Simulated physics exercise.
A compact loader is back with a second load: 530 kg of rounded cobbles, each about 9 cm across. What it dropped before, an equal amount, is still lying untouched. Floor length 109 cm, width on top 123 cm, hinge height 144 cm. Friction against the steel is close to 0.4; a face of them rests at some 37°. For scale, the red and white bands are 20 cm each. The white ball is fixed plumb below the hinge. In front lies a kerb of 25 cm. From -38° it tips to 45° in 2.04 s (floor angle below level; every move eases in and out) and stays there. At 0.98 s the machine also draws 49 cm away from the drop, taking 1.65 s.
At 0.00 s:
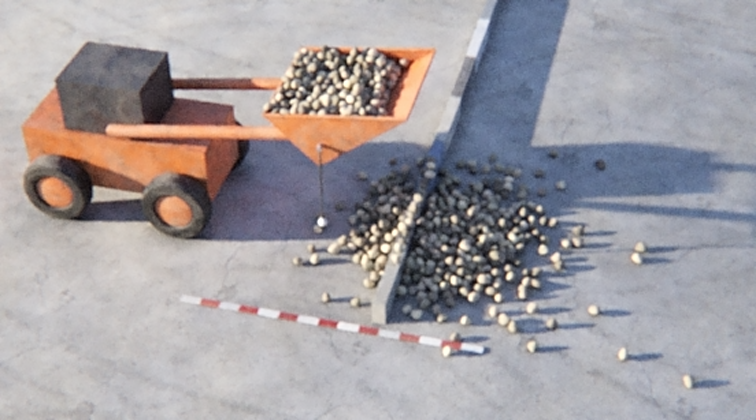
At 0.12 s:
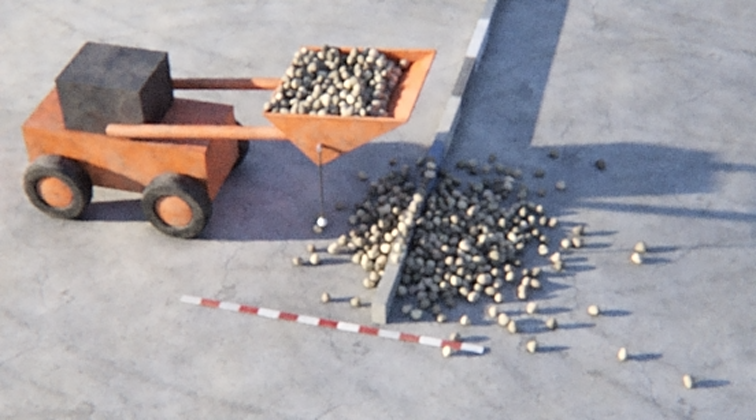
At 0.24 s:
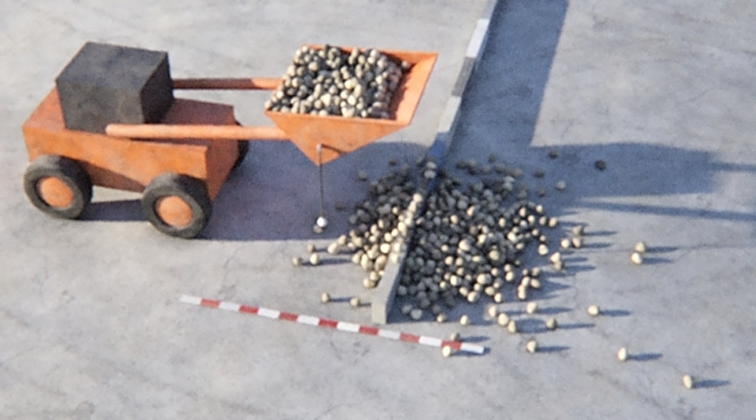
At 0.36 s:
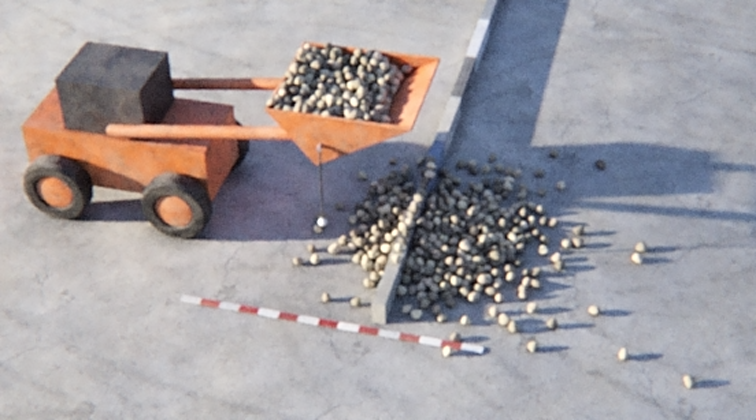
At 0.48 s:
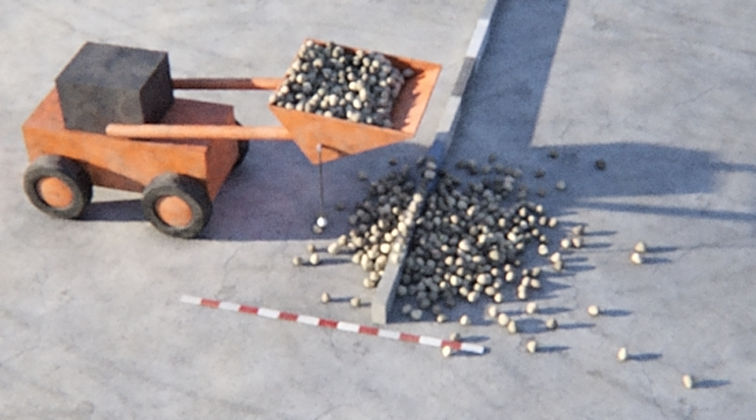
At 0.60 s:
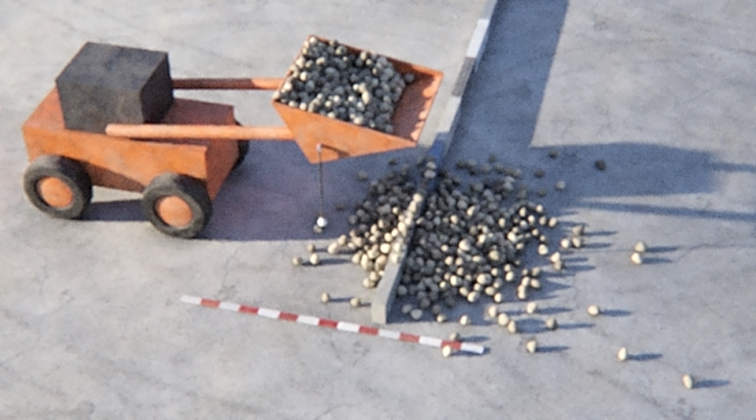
An orange bucket full of pale and dark stones, held on two arms by a small orange four-wheeled machine at left, tilts slowly, its right lip dipping slightly while its rear edge rises. The stones inside shift a little, and the machine stays in place on a grey concrete floor seen from above by a still camera. Below the bucket, a scattered stone heap straddles a grey kerb, motionless behind a red-and-white striped rod.
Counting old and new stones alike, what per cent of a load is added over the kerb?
Some 26 per cent is added.
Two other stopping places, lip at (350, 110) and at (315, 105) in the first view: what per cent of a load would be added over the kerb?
About 0 and 0 per cent.
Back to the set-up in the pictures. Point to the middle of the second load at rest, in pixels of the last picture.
Near (389, 220).
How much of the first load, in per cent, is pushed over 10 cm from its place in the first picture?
About 10 per cent.
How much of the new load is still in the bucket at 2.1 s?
It holds some 10 per cent.
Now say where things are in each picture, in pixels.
The first picture shows lip at (407, 120), floor tilted -38°, highest stones at (352, 61). The earlier load is highest near (421, 192), 30 cm above ground level, 28 % on this side of the kerb, 72 % over the kerb.
The second picture shows lip at (407, 121), floor tilted -37°, highest stones at (352, 61); the stones move at 0.1 m/s on average.
In the third picture, the bucket is at -35°, its lip at (409, 124); the top of the load is at (338, 61); the stones move at 0.1 m/s on average.
In the fourth picture, the bucket is at -31°, its lip at (411, 129); the top of the load is at (321, 62); the stones move at 0.2 m/s on average.
The fifth picture shows lip at (414, 136), floor tilted -26°, highest stones at (309, 58); the stones move at 0.2 m/s on average.
The sixth picture shows lip at (416, 145), floor tilted -21°, highest stones at (310, 55); the stones move at 0.2 m/s on average.
After 1.5 s the floor is at 32°; in per cent of one load, 93 in the bucket, 35 on this side of the kerb, 72 over the kerb; the foremost stones are at (617, 269).
After 2.1 s the floor is at 45°; in per cent of one load, 8 in the bucket, 96 on this side of the kerb, 95 over the kerb; the foremost stones are at (617, 269).
After 3.1 s the floor is at 45°; in per cent of one load, 0 in the bucket, 102 on this side of the kerb, 98 over the kerb; the foremost stones are at (617, 269).
After 5.9 s the floor is at 45°; in per cent of one load, 0 in the bucket, 102 on this side of the kerb, 98 over the kerb; the foremost stones are at (617, 269). Net gain over the kerb, 26.
